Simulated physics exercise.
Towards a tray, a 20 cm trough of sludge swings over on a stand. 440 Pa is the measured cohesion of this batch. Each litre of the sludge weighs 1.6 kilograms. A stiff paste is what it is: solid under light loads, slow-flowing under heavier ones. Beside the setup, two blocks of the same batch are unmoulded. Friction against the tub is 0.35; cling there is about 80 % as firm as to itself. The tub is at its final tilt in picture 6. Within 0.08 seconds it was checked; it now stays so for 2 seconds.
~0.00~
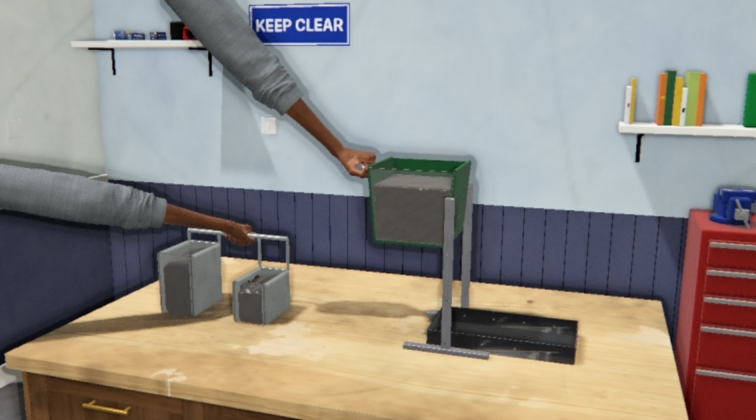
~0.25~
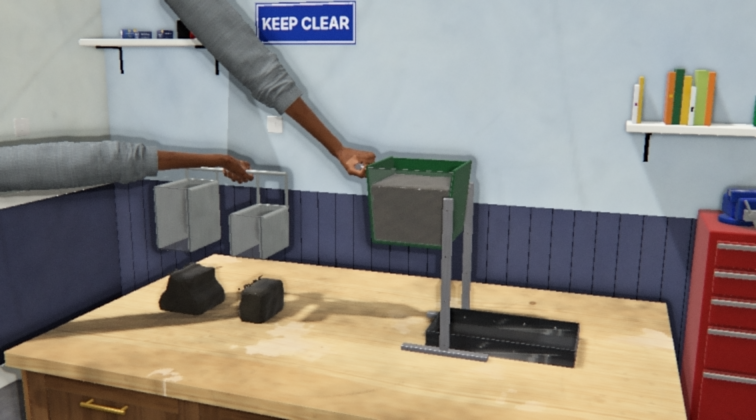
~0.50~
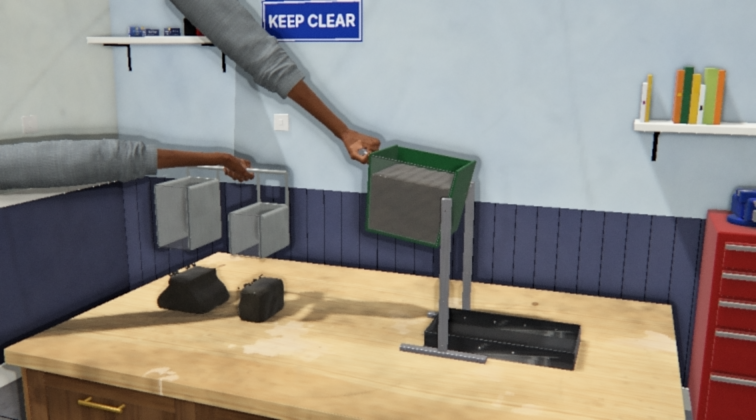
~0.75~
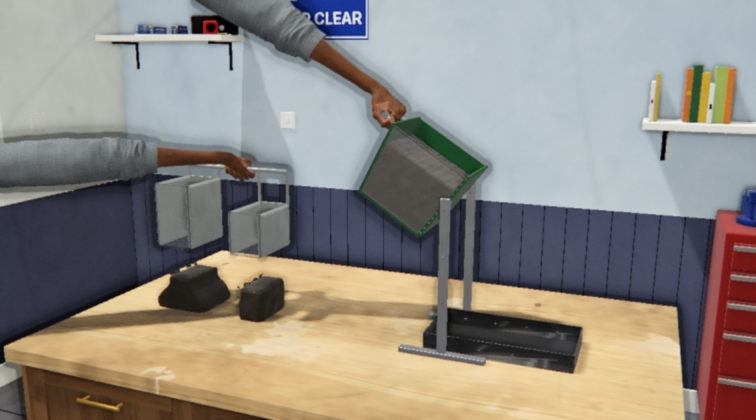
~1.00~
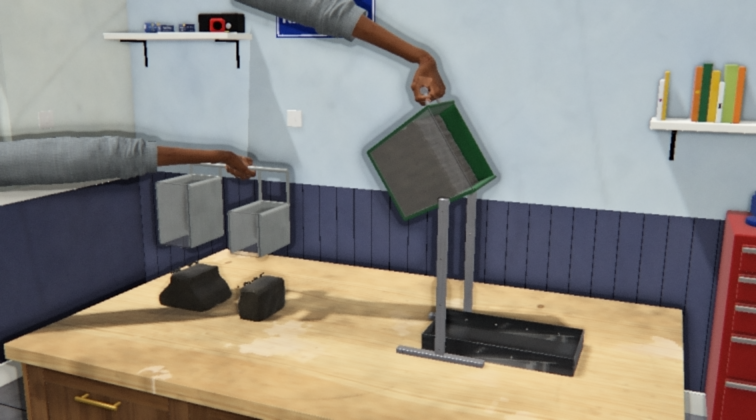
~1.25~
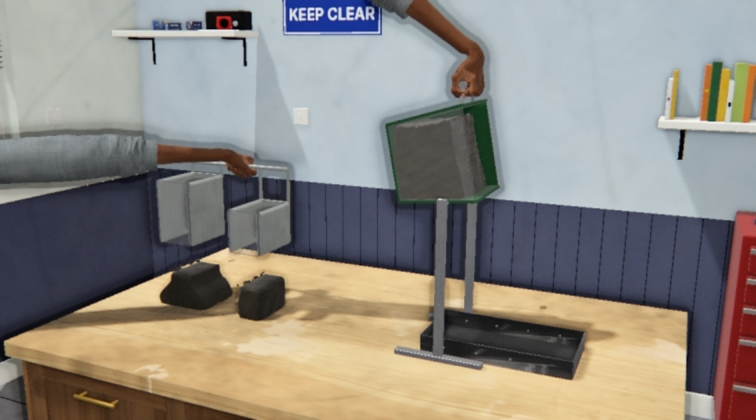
A hand lifts two clear moulds off dark grey blocks on a wooden workbench, leaving them slightly slumped, then another hand steadily tilts a green-edged trough of grey sludge to the right on its stand above a black tray.
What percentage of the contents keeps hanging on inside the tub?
Near 66 %.
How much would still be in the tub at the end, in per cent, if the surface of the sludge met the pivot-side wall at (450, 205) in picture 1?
Roughly 100 per cent would still be in the tub at the end.
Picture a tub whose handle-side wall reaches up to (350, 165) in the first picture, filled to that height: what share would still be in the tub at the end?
Close to 50 per cent would still be in the tub.
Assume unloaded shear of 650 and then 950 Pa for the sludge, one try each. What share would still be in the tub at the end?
You'd see 100 percent the first time and 100 percent the second.
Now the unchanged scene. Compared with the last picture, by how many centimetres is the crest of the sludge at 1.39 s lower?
Around 4 cm below its level in the last picture.
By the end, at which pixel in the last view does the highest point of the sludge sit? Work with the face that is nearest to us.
Around (433, 155).
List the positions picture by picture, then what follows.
Handle-side rim at (371, 167), tilt 0 degrees; highest point of the sludge at (381, 185); test blocks 16 cm, 11 cm high (left to right), in the first picture.
Handle-side rim at (369, 167), tilt 0 degrees; highest point of the sludge at (379, 185); test blocks 12 cm, 10 cm high (left to right), in the second picture.
Handle-side rim at (372, 155), tilt 8 degrees; highest point of the sludge at (377, 175); test blocks 11 cm, 10 cm high (left to right), in the third picture.
Handle-side rim at (395, 125), tilt 33 degrees; highest point of the sludge at (390, 145); test blocks 11 cm, 10 cm high (left to right), in the fourth picture.
Handle-side rim at (429, 108), tilt 58 degrees; highest point of the sludge at (412, 123); test blocks 11 cm, 10 cm high (left to right), in the fifth picture.
Handle-side rim at (463, 108), tilt 79 degrees; highest point of the sludge at (444, 121); test blocks 11 cm, 10 cm high (left to right), in the sixth picture.
By 1.39 s, the tub is at 79 degrees and holds 98 %.
By 1.56 s, the tub is at 79 degrees and holds 81 %.
By 1.73 s, the tub is at 79 degrees and holds 68 %.
By 1.90 s, the tub is at 79 degrees and holds 66 %.
By 3.25 s, at the end, the tub is at 79 degrees and holds 66 %.
